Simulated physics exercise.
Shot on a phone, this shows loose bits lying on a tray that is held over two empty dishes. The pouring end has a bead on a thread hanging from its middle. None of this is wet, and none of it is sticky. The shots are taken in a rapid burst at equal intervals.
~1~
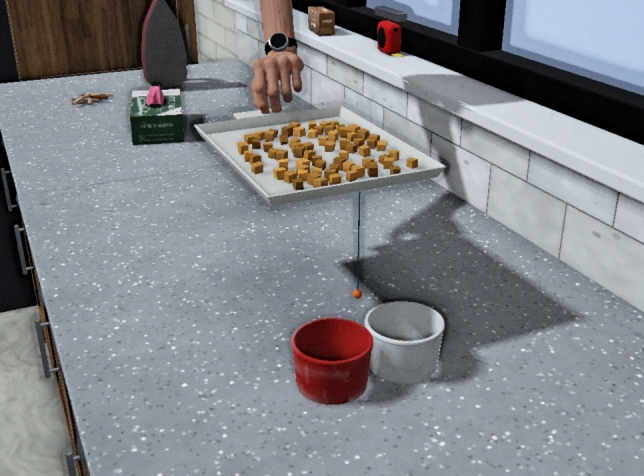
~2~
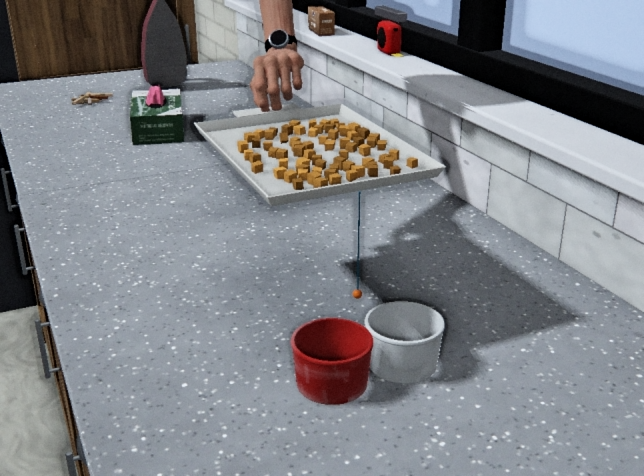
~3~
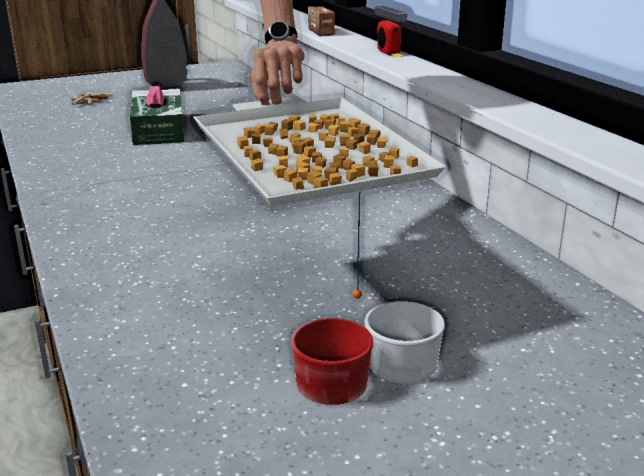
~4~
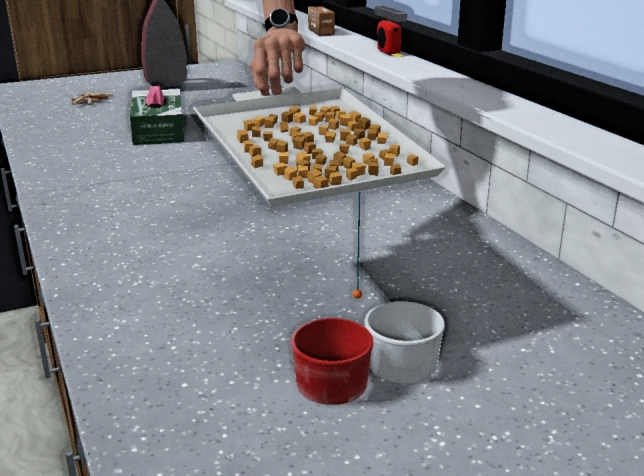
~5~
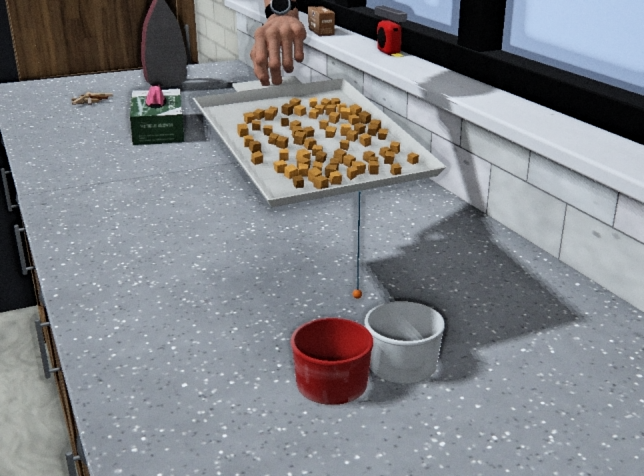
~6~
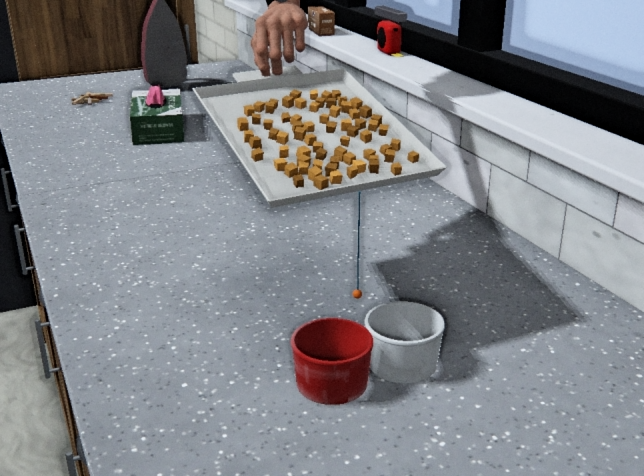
A hand wearing a dark watch is at the far edge of a pale tray of golden-brown croutons, above a speckled grey kitchen counter seen from above at an angle. A small orange bead hangs on a thread beneath the tray's near edge, behind a red dish and a white dish to its right. The hand rises slightly as the tray's far side gradually lifts, while the dishes and camera stay still.
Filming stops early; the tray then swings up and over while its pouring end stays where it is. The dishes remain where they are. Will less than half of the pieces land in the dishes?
No, most of them land there.
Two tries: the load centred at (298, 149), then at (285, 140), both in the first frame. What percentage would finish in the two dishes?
About 70 and 70 per cent.
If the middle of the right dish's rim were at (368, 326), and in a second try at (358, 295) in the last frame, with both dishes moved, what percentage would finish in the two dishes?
You'd get near 70 per cent and afterwards near 0 per cent.
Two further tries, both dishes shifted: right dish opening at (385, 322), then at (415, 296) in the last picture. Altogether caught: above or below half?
Placing 1: A majority of it. Placing 2: A minority of it.
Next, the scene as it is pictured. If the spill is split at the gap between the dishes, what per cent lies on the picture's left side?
It amounts to some 50 percent.
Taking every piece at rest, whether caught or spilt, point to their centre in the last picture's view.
Roughly at pixel (345, 374).
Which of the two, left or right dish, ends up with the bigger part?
Once things settle, the left of the two ends up fuller.
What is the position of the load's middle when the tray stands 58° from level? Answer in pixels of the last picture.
Around (353, 167).
Soon, tray tipped steeply; nearly all on the tray; a stray few outside both; a small part in the air.
A while on, tray tipped right over; a stray few on the tray; about a third in the left dish; a small part in the right dish; about a quarter outside both; about a quarter in the air.
Towards the end, tray tipped past a quarter turn; about half in the left dish; about a quarter in the right dish; about a third outside both.
Finally, tray tipped past a quarter turn; about half in the left dish; about a quarter in the right dish; about a third outside both.
